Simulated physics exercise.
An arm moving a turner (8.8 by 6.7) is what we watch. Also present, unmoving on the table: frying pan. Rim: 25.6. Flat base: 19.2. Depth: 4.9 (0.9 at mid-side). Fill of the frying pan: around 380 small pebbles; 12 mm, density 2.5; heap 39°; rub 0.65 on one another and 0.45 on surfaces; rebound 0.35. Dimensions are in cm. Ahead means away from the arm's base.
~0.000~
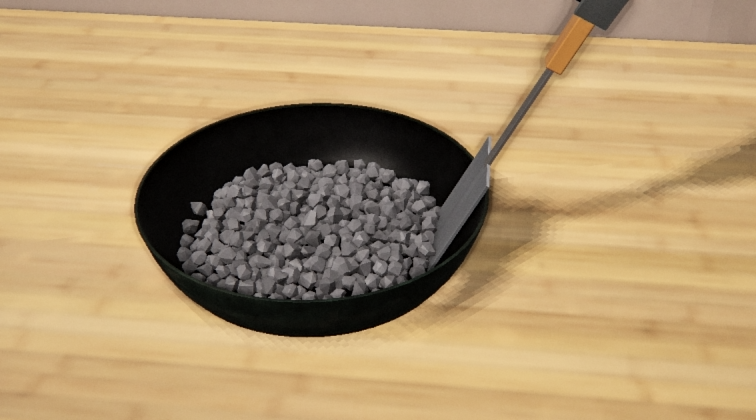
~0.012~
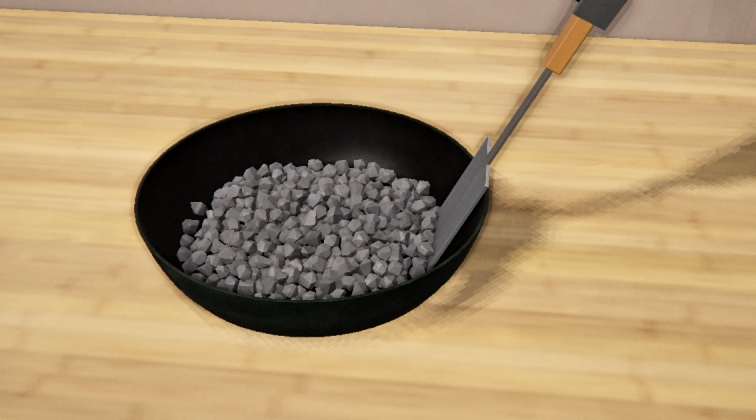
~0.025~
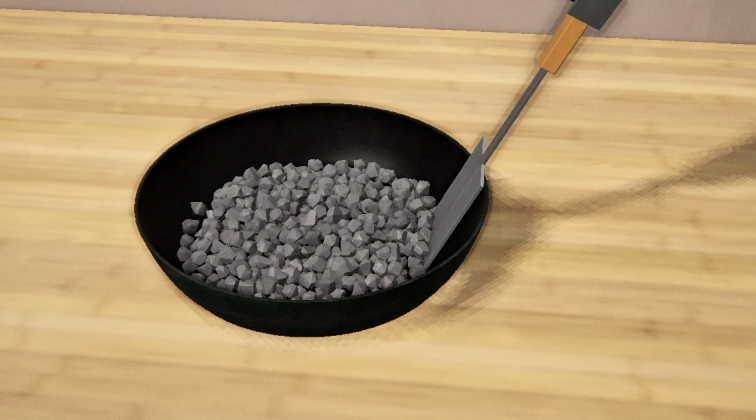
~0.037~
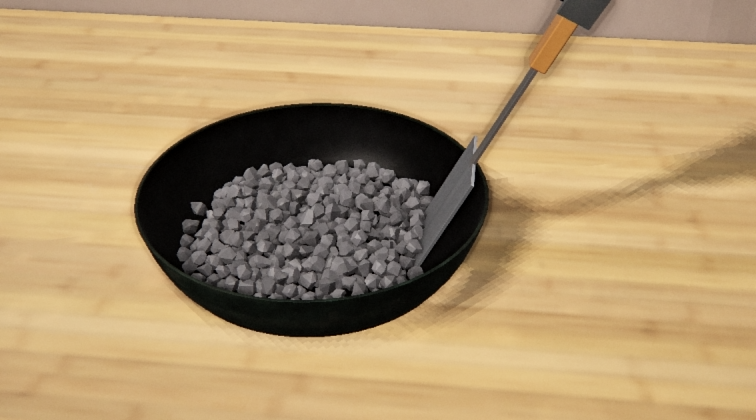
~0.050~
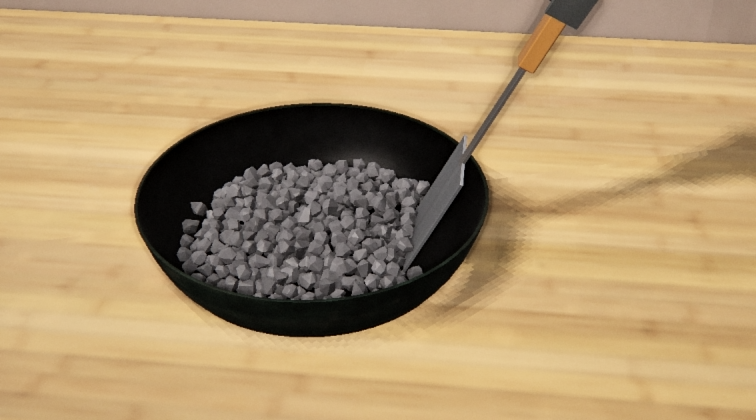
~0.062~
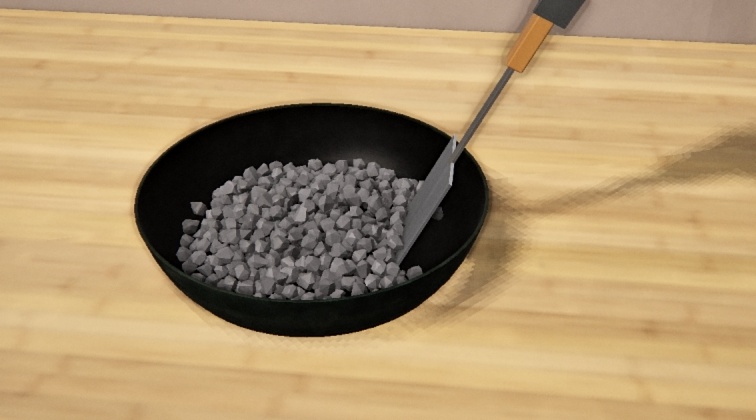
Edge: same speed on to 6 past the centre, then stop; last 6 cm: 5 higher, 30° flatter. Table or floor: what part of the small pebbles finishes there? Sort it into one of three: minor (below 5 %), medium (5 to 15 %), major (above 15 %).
Minor, below 5 %.
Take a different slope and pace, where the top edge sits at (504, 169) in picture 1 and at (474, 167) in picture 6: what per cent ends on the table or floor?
Roughly 0 percent ends up there.
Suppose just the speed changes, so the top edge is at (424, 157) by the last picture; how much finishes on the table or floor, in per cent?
That share would be some 10 percent.
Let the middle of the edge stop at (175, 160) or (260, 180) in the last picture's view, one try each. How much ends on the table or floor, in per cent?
Respectively some 15 and 0 percent end on the table or floor.
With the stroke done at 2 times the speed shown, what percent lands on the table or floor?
Estimate: Approx. 10 %.
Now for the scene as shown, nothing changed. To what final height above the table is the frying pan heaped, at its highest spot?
Close to 5.5 centimetres high.
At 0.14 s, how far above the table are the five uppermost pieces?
4 cm or so.
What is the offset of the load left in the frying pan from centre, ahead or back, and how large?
The balance point lies close to 4.0 cm ahead.
By 0.14 s, sloping 64°, highest piece 5 above the table; 375 in the frying pan.
By 0.21 s, sloping 51°, highest piece 4 above the table; 375 in the frying pan.
By 0.45 s, sloping 34°, highest piece 5 above the table; 375 in the frying pan.
By 1.50 s, sloping 34°, highest piece 5 above the table; 375 in the frying pan.
Final count, 375 in the frying pan. That is 0 % on the table or floor.
